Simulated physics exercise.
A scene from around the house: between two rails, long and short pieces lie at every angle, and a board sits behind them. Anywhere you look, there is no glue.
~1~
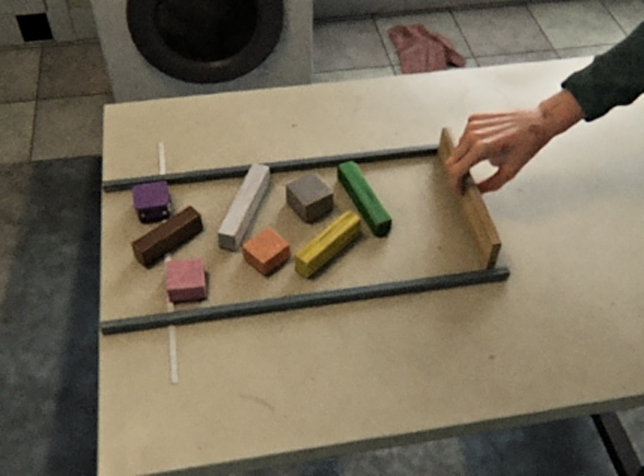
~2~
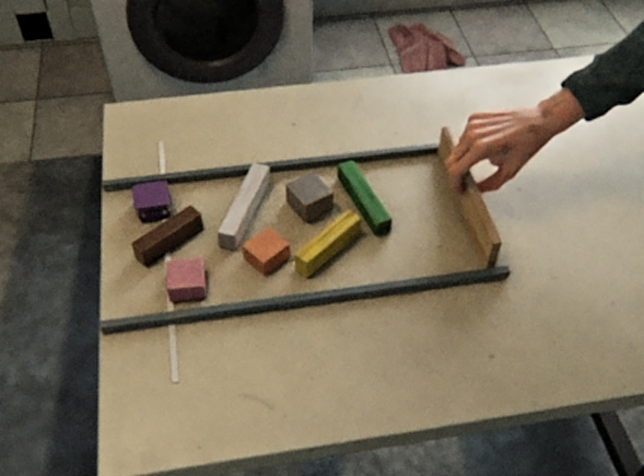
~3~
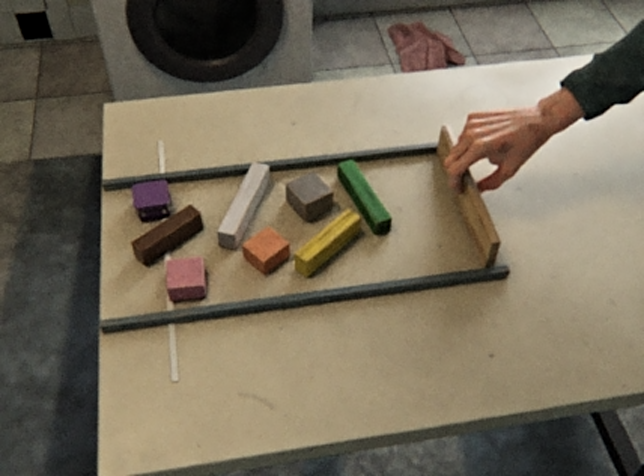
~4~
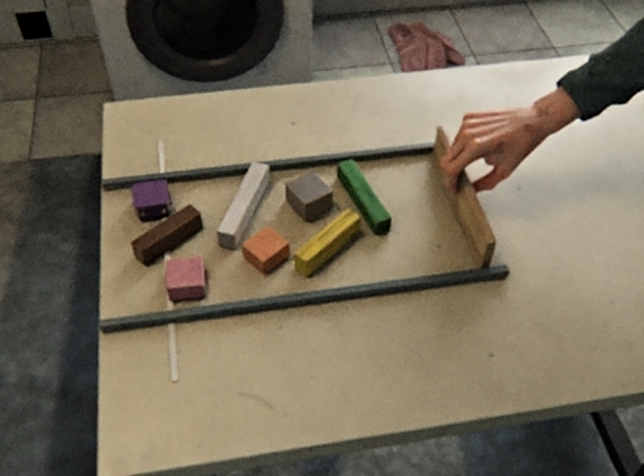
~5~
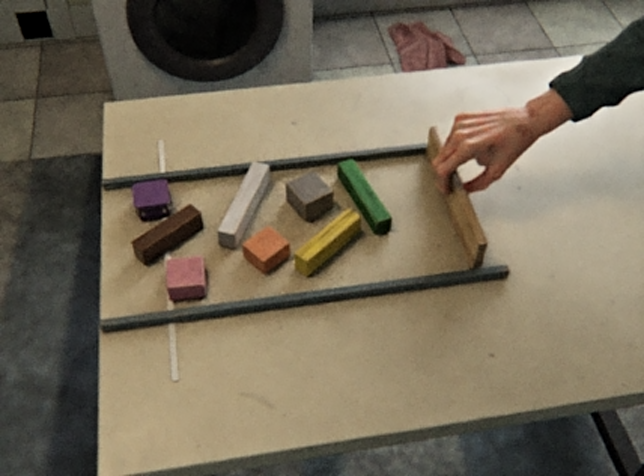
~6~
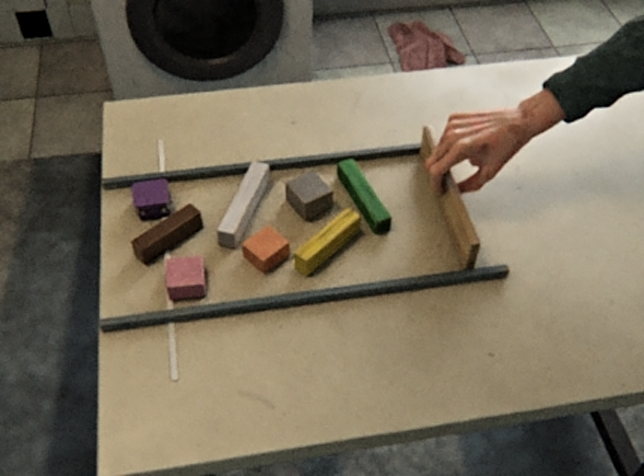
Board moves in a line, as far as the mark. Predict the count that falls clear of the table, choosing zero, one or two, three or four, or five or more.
The count is three or four.
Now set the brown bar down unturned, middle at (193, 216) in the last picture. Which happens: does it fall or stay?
Lab note: Started there, it ends up below.
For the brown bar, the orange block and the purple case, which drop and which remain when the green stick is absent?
Outcome for the brown bar: It drops; for the orange block: It stays; for the purple case: It drops.
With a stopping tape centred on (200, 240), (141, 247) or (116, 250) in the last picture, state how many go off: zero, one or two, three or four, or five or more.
Counts as listed: Zero / at least five / at least five.
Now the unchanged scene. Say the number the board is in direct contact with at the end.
That makes 2.
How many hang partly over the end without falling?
In total, 2 of them.
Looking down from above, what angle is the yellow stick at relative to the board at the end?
The angle is about 15 degrees.
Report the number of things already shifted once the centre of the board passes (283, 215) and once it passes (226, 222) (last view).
5 by the first point, 8 by the second.
Soon after, none off yet; purple case at rest near (152, 200); brown bar at rest near (168, 234); pink block at rest near (186, 277).
After that, none off yet; purple case at rest near (152, 200); brown bar displaced a little near (147, 239); pink block moving near (176, 282).
In the end, the number that fall off is three or four; gone, pink block, brown bar and purple case.
